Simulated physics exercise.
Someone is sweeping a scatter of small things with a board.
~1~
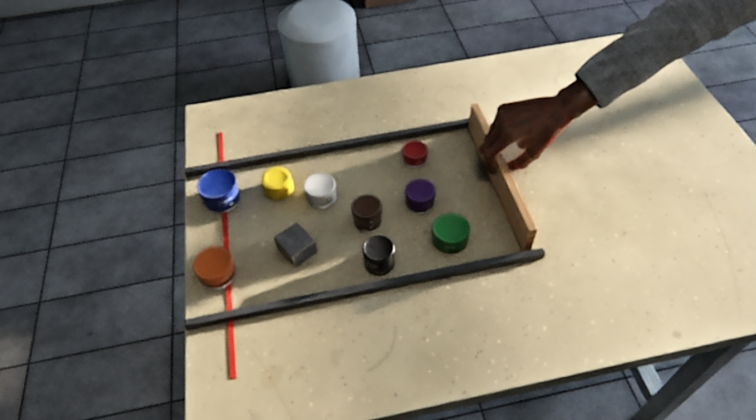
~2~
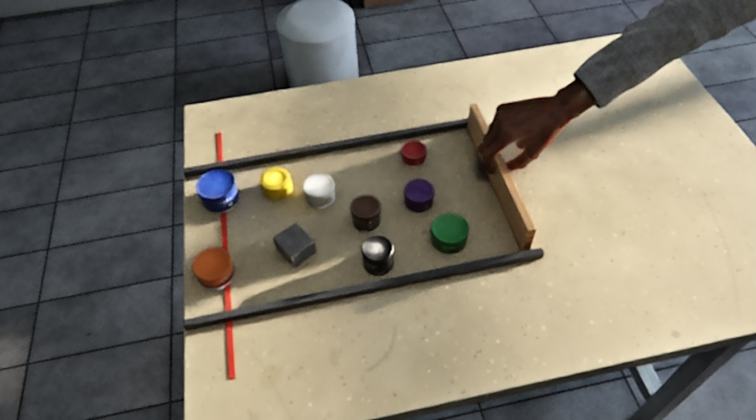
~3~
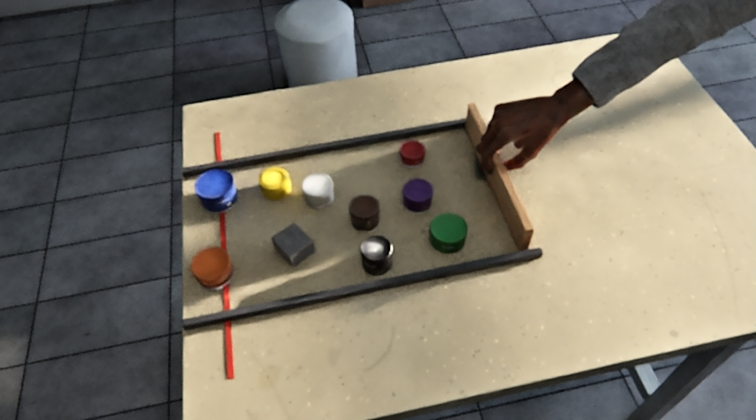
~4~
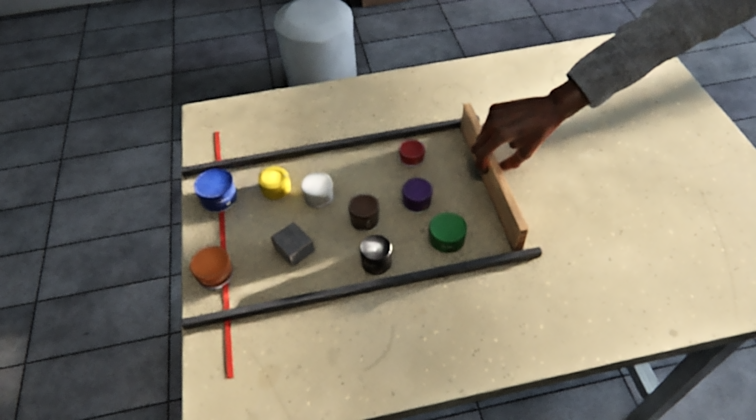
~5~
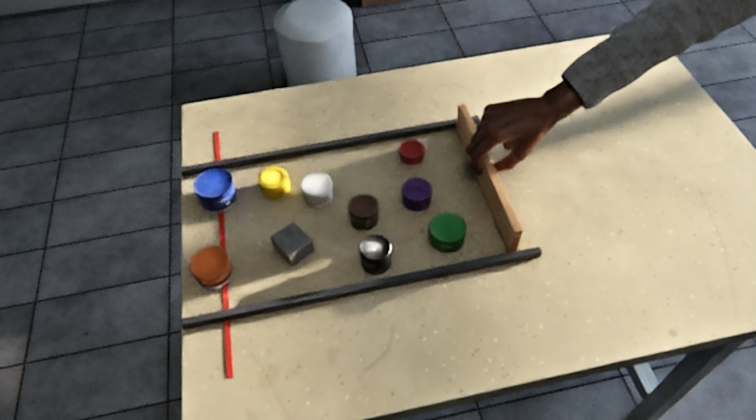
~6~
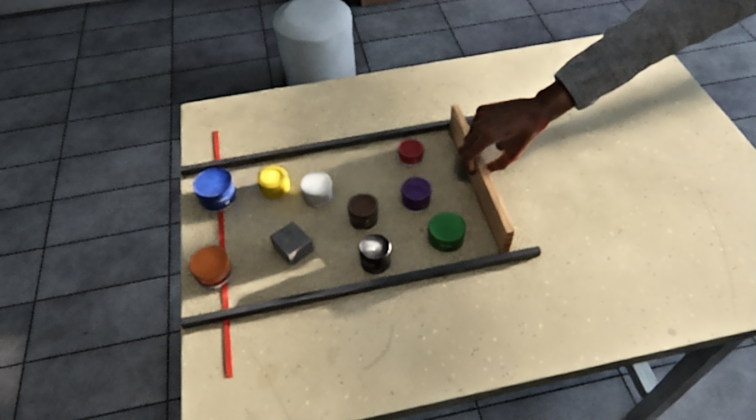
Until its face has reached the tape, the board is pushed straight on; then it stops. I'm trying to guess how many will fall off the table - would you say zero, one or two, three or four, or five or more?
Once it stops, the band for pieces knocked off is three to four, pretty clearly.
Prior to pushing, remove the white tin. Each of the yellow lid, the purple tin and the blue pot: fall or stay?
Yellow lid: Still there; purple tin: Still there; blue pot: Over the edge.
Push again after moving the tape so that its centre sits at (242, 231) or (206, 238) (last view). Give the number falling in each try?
First 2, second 5.
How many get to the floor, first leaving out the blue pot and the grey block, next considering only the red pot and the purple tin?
That gives 1 for the first pair taken away and 3 for the second.
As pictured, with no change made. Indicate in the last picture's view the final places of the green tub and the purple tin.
Green tub: (203, 269); purple tin: (204, 229).
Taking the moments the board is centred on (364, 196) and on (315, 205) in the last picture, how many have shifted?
At the first point the count is 5, at the second it's 8.
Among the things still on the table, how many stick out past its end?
It totals 2.
Soon after, none off yet; orange pot at rest near (211, 267); blue pot at rest near (215, 190); yellow lid at rest near (274, 182).
Then, none off yet; orange pot at rest near (211, 267); blue pot at rest near (215, 190); yellow lid moved a little near (260, 186).
At rest, the number that fall off is three or four; fallen, grey block, blue pot and orange pot.
